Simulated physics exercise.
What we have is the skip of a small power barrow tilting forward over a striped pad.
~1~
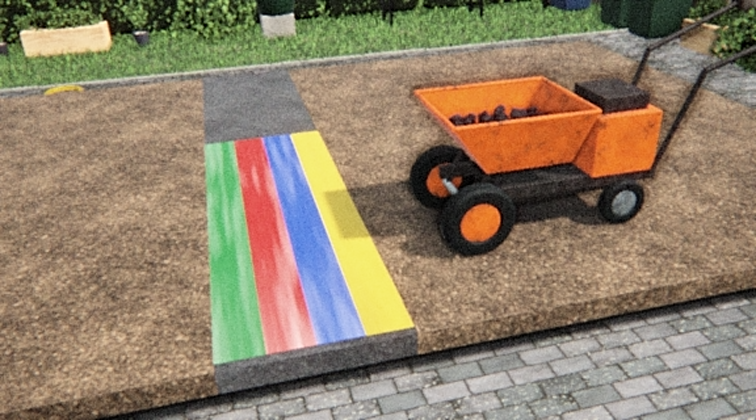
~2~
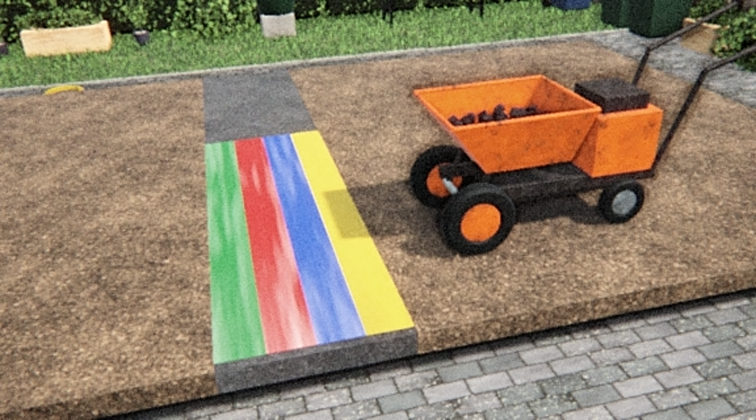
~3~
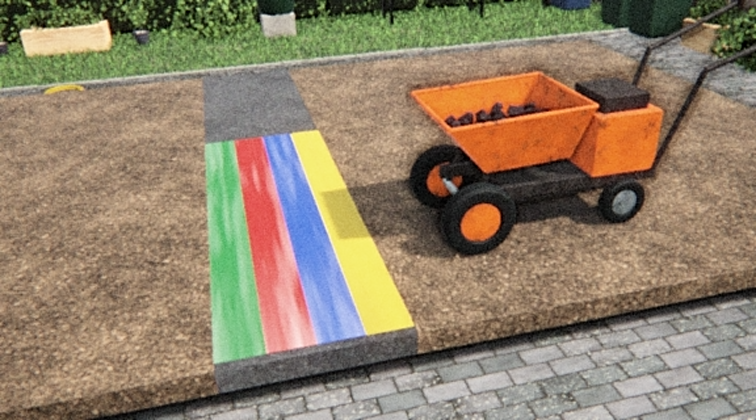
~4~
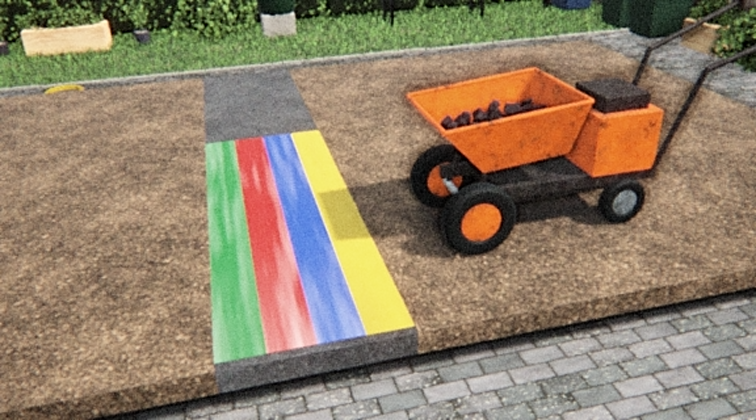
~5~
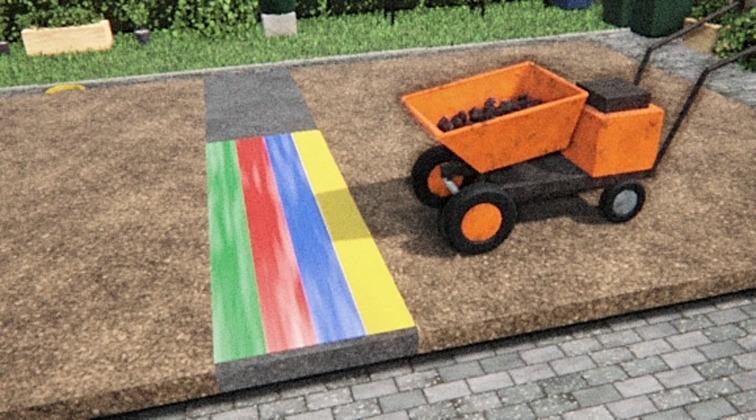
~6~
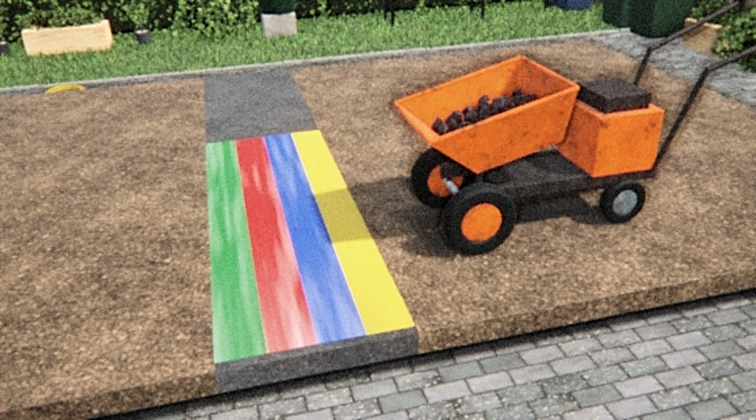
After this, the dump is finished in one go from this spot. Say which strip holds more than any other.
Most covered: The yellow band.
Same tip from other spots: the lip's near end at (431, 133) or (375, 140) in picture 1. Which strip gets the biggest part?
One: That blue strip. Two: Red.
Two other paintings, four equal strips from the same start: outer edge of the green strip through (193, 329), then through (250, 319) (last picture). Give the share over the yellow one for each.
About 50 and 40 per cent.
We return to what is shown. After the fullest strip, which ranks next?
Next in line is the blue strip.
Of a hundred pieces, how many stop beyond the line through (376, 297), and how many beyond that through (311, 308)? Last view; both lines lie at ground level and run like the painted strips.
First some 80, then 10 per cent.
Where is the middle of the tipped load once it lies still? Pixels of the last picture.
At about (332, 242).
Shortly afterwards, skip tipped steeply; the whole lot in the skip.
Next, skip tipped steeply; the bulk in the skip; a little over the yellow strip; a little over the blue strip.
Some moments later, skip tipped right over; a little in the skip; near a third over the yellow strip; near a third over the blue strip; a little over the red strip; only a few over the green strip.
In the end, skip tipped right over; only a few in the skip; near half over the yellow strip; near a third over the blue strip; a little over the red strip; a little over the green strip; only a few off the paint.
